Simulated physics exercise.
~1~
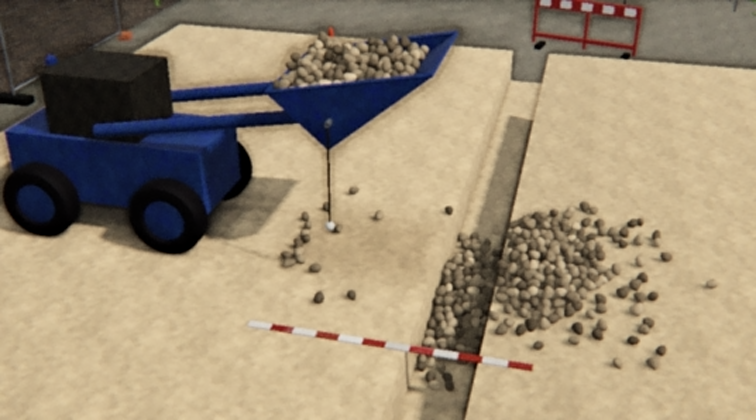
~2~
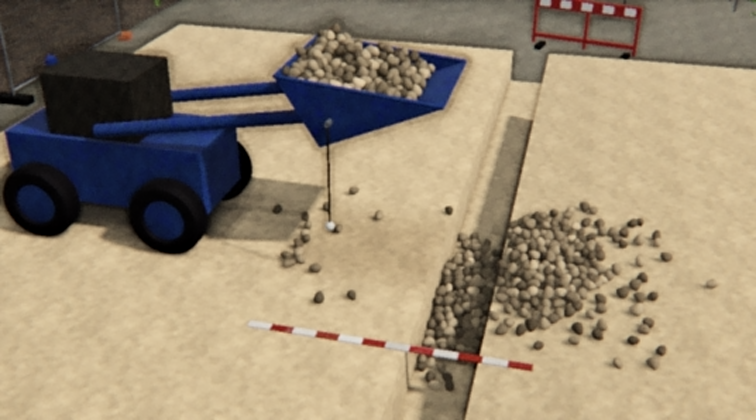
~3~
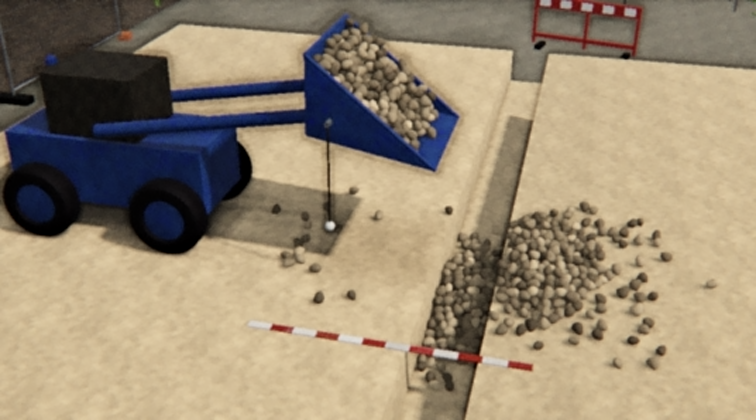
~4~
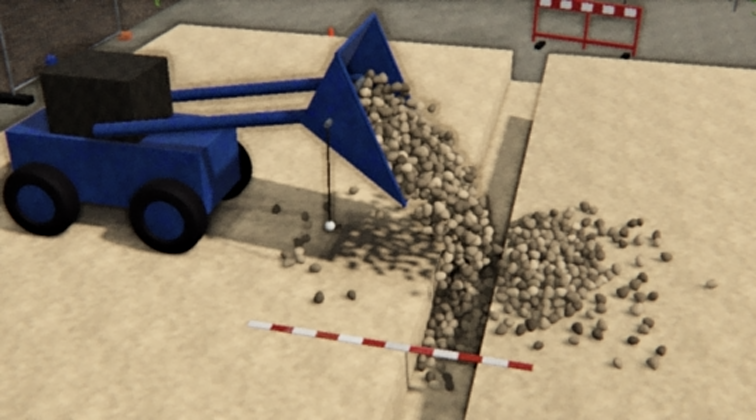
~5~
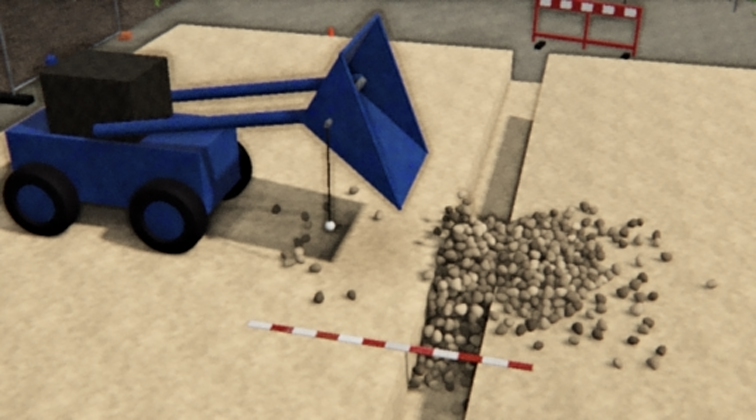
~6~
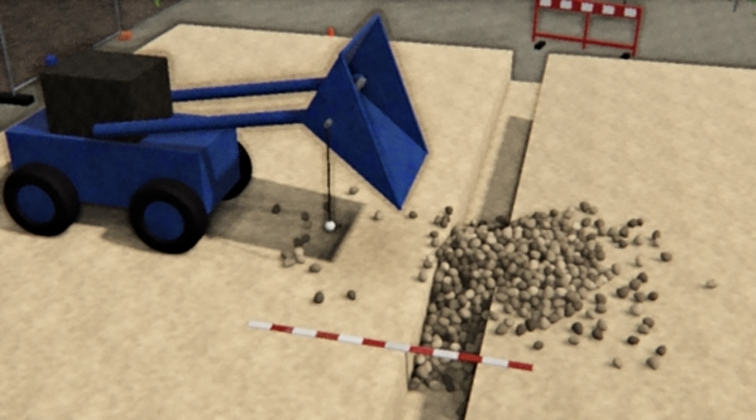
In the video, a blue wheeled loader holding a bucket of round stones gradually tips it forward and pours them into a narrow trench beside an earlier pile, until the bucket hangs empty and still and the stones lie heaped in and beyond the trench.
